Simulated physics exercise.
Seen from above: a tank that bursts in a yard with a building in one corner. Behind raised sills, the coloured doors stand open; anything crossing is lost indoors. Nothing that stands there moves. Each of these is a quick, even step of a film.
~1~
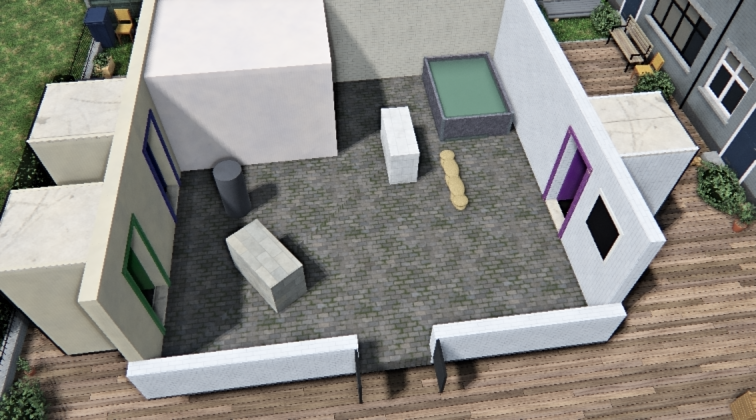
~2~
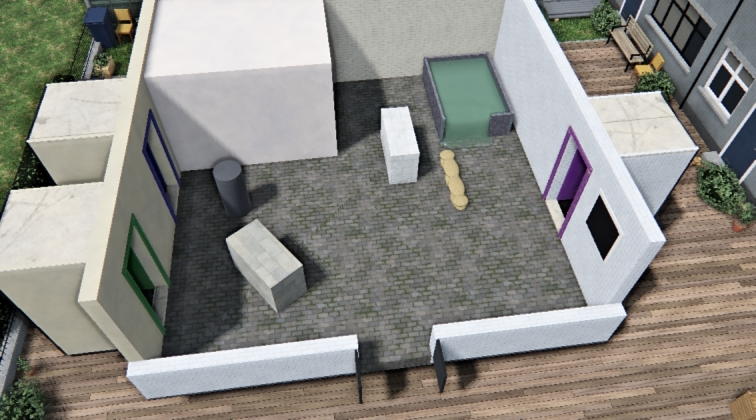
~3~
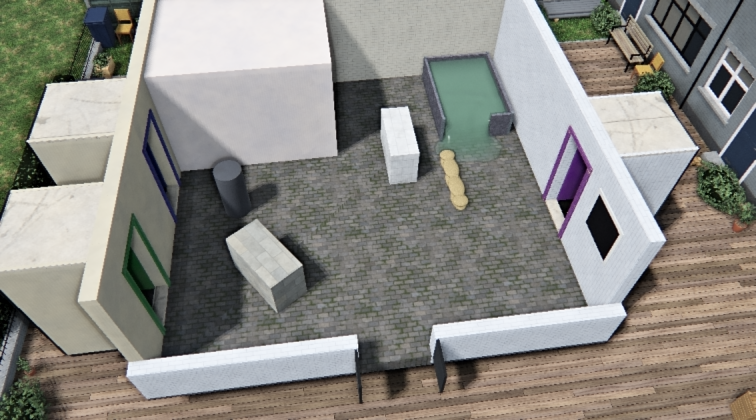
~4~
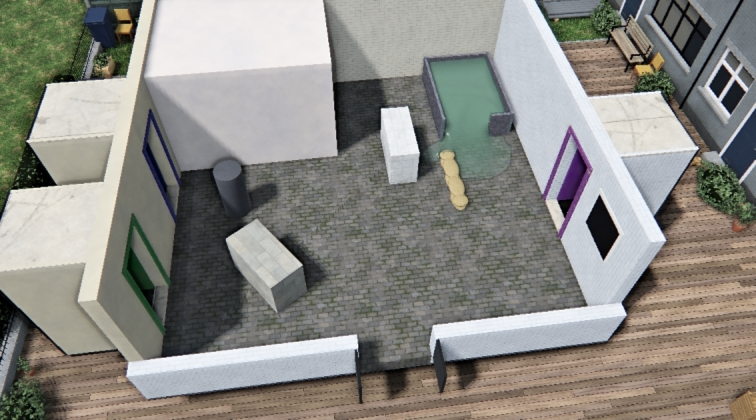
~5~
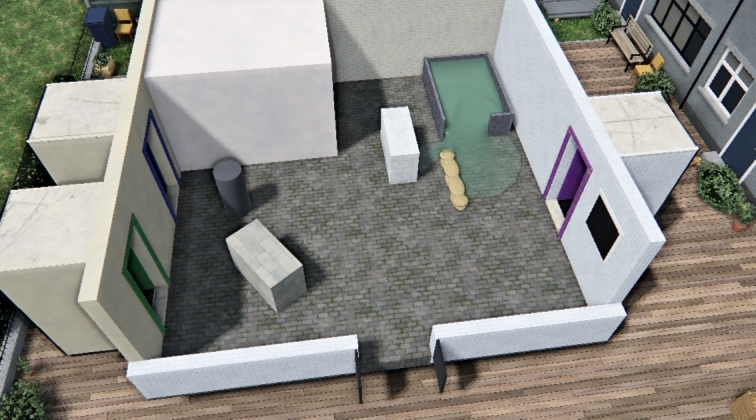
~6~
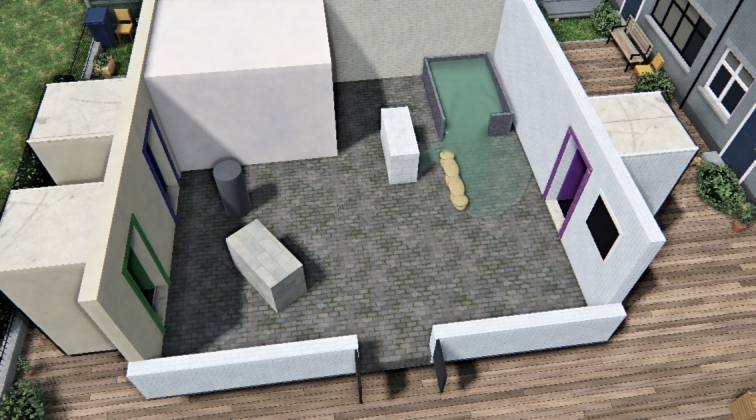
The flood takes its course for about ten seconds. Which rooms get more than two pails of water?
My prediction: Blue door: Two pails at most; purple door: Over two pails; green door: Two pails at most.
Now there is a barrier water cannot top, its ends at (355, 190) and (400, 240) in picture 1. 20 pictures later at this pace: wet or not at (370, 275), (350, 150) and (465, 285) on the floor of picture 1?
Lab note - spot 1 parched, spot 2 parched, spot 3 inundated.
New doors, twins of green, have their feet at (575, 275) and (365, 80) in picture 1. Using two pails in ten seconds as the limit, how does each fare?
Per door: Past the limit; within the limit.
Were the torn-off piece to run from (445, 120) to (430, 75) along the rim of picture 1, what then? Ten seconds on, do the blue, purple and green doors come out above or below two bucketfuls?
Well, the blue door comes up short, the purple door comes up short, and the green door comes up short.
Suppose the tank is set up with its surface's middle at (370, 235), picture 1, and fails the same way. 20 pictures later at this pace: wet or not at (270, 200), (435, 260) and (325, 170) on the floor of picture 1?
Spared, spared, spared.
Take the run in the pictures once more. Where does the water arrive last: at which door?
Result: The blue-painted one.
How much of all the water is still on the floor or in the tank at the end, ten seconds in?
Roughly 92 parts in a hundred.
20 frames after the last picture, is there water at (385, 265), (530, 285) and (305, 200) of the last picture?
Same order as asked: Drenched; drenched; dry as before.
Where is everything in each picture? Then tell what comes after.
The first frame shows the open tank at (467, 87) is whole and still.
In the second frame, water pours out at (466, 130) and has run to (490, 140).
In the third frame, water pours out at (465, 131) and has run to (494, 157).
In the fourth frame, water pours out at (465, 132) and has run to (492, 175).
In the fifth frame, the front is at (493, 194), out from the gap at (465, 132).
In the sixth frame, water pours out at (465, 132) and has run to (478, 216).
A moment on, water covers 20 % of the floor; the blue door not reached, the purple door wet at the sill, nothing in, the green door not reached.
Next, water covers 30 % of the floor; the blue door not reached, the purple door under two buckets in, the green door not reached.
Then, water covers 40 % of the floor; the blue door not reached, the purple door over two buckets in, the green door not reached.
Later, water covers 65 % of the floor; the blue door not reached, the purple door over two buckets in, the green door not reached.
In the end, water covers 90 % of the floor; the blue door wet at the sill, nothing in, the purple door over two buckets in, the green door under two buckets in.
